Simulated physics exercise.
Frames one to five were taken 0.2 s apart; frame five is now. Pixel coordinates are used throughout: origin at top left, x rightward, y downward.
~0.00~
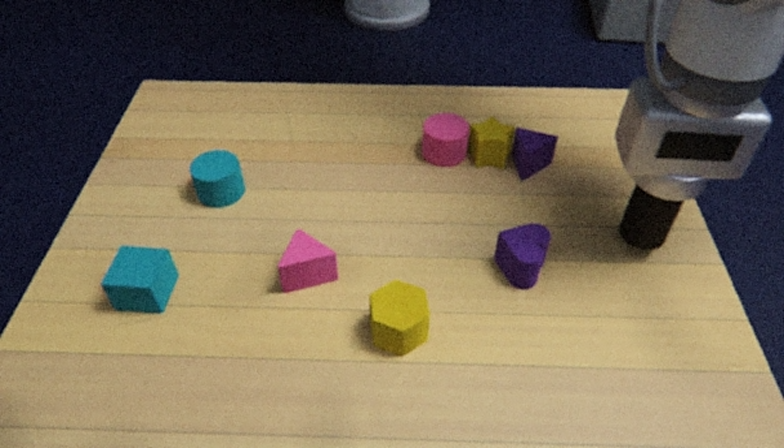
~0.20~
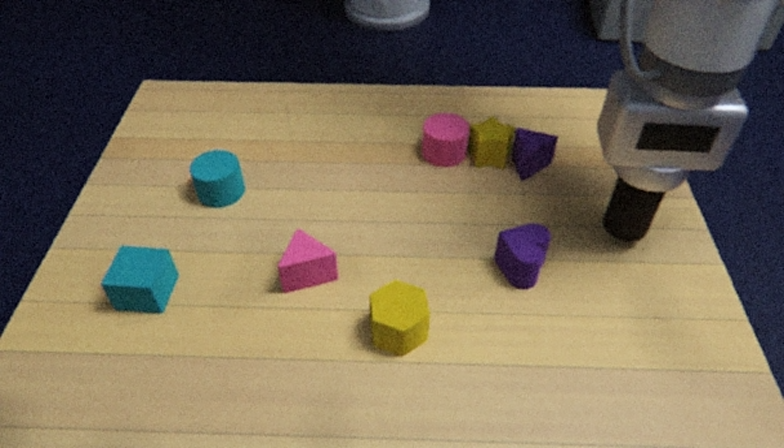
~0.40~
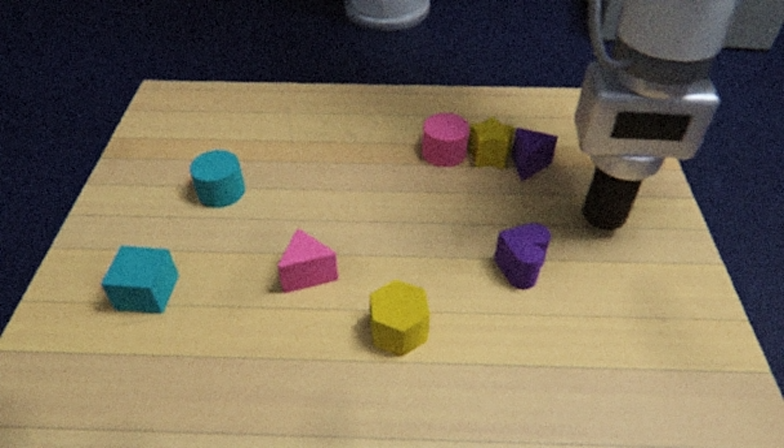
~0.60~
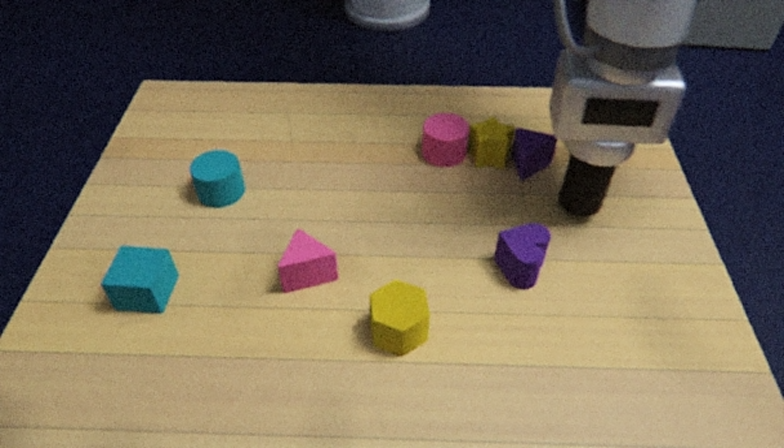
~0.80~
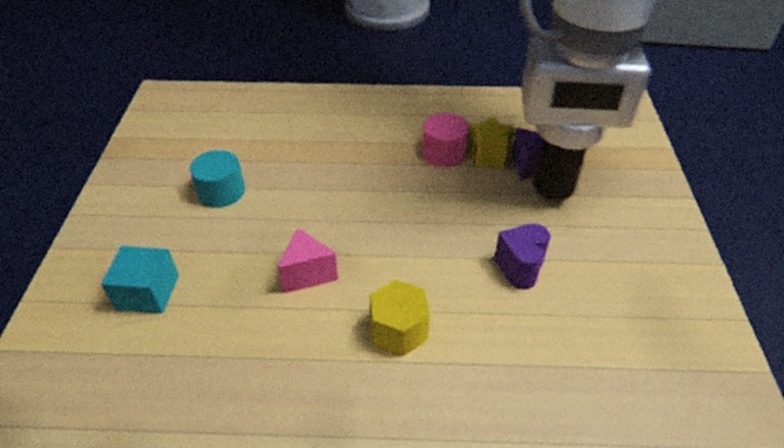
A grey robotic arm with a black cylindrical tip moves steadily left and slightly away across the right side of a pale wooden board, passing in front of the purple triangular piece. Seen from above at an angle by a still camera, the board sits against a dark blue background. Teal blocks at left, pink and yellow ones around the middle, and a purple heart nearer right all stay put.
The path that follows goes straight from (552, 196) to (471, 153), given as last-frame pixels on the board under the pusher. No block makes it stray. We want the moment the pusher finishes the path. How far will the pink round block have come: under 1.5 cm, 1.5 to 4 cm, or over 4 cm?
It slides somewhere between 1.5 and 4 cm.
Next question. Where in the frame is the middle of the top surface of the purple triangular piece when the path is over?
The spot you're after is about (523, 125) in the image.
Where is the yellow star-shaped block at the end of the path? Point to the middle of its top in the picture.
It will likely be found at (465, 106).
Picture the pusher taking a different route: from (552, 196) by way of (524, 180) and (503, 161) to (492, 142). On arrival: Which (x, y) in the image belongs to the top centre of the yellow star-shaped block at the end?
That would be at about pixel (457, 104).
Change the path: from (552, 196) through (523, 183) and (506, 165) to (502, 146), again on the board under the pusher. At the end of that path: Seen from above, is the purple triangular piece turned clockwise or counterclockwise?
Answer: With the clock.
On the path given first. Halfway along, pusher (511, 163); yellow star-shaped block (486, 124); purple triangular piece (525, 127), turned 55° clockwise.
At the end, pusher (472, 144); pink round block (429, 119); yellow star-shaped block (465, 106), turned 60° clockwise; purple heart block unmoved; purple triangular piece (523, 125), turned 75° clockwise.
